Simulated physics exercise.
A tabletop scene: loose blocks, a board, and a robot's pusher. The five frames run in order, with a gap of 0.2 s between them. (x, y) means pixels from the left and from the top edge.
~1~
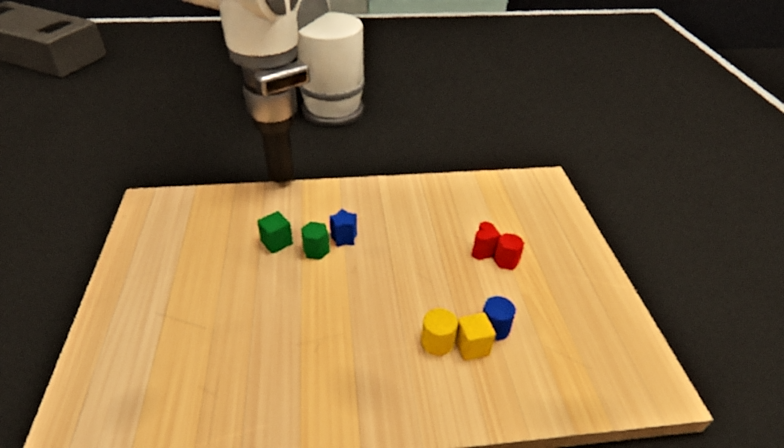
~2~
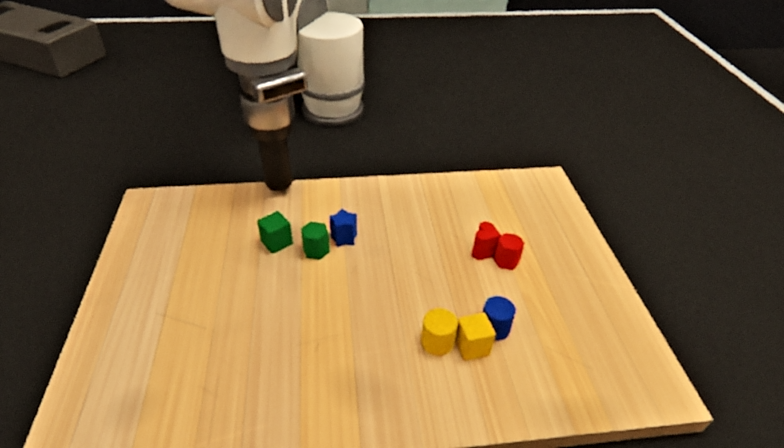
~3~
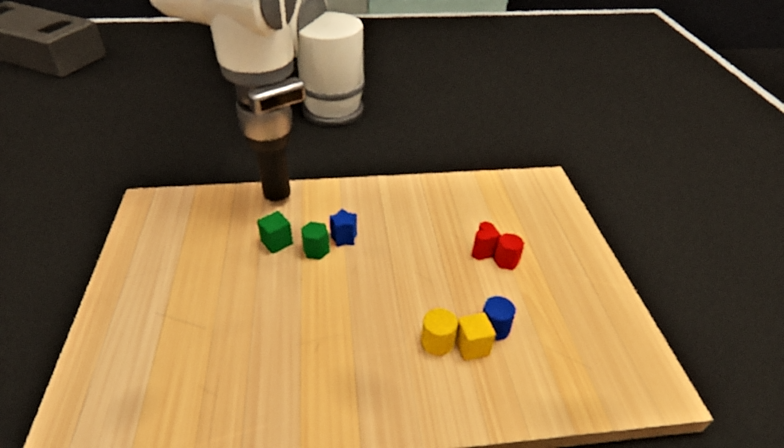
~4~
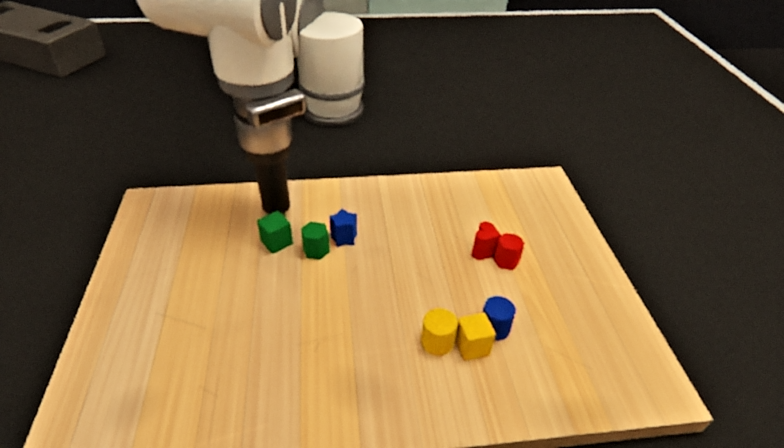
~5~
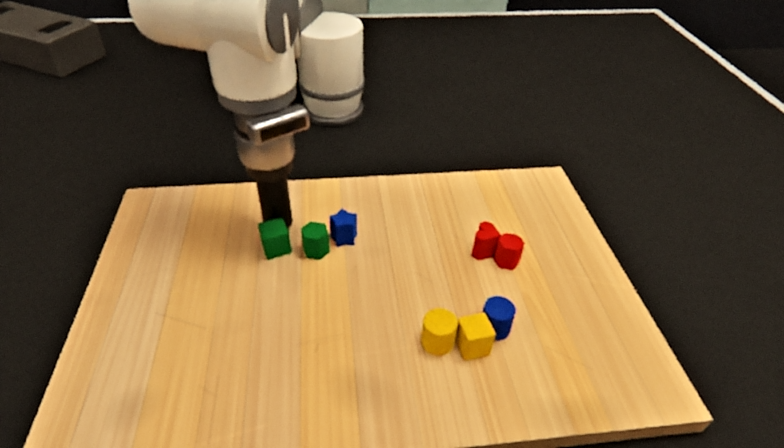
A robot arm lowered its dark pusher toward a wooden board of green, blue, red and yellow blocks, then nudged the green square block slightly toward the viewer while the others stayed still.
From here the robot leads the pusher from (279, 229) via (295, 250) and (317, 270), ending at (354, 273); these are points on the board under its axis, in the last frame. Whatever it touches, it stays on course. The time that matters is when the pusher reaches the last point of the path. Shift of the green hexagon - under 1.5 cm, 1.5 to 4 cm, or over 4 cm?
The answer will be the long band, over 4 cm.
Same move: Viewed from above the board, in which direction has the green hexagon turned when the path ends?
From the top, the block rotates counterclockwise.
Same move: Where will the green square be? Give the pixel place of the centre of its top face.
At the end it should sit near (270, 247).
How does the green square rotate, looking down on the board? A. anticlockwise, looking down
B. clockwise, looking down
Letter B.
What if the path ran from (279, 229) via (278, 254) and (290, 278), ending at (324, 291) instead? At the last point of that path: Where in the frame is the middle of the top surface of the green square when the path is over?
Located at (269, 277).
The first path, step by step. One third of the way, pusher at (294, 244); green square at (272, 245), turned 60° clockwise; green hexagon at (321, 232), turned 25° anticlockwise.
Two thirds of the way, pusher at (317, 264); green square at (270, 247), turned 75° clockwise; green hexagon at (339, 235), turned 85° anticlockwise.
At the end, pusher at (354, 266); green square at (270, 247), turned 75° clockwise; green hexagon at (351, 232), turned 130° anticlockwise; blue star not moved.
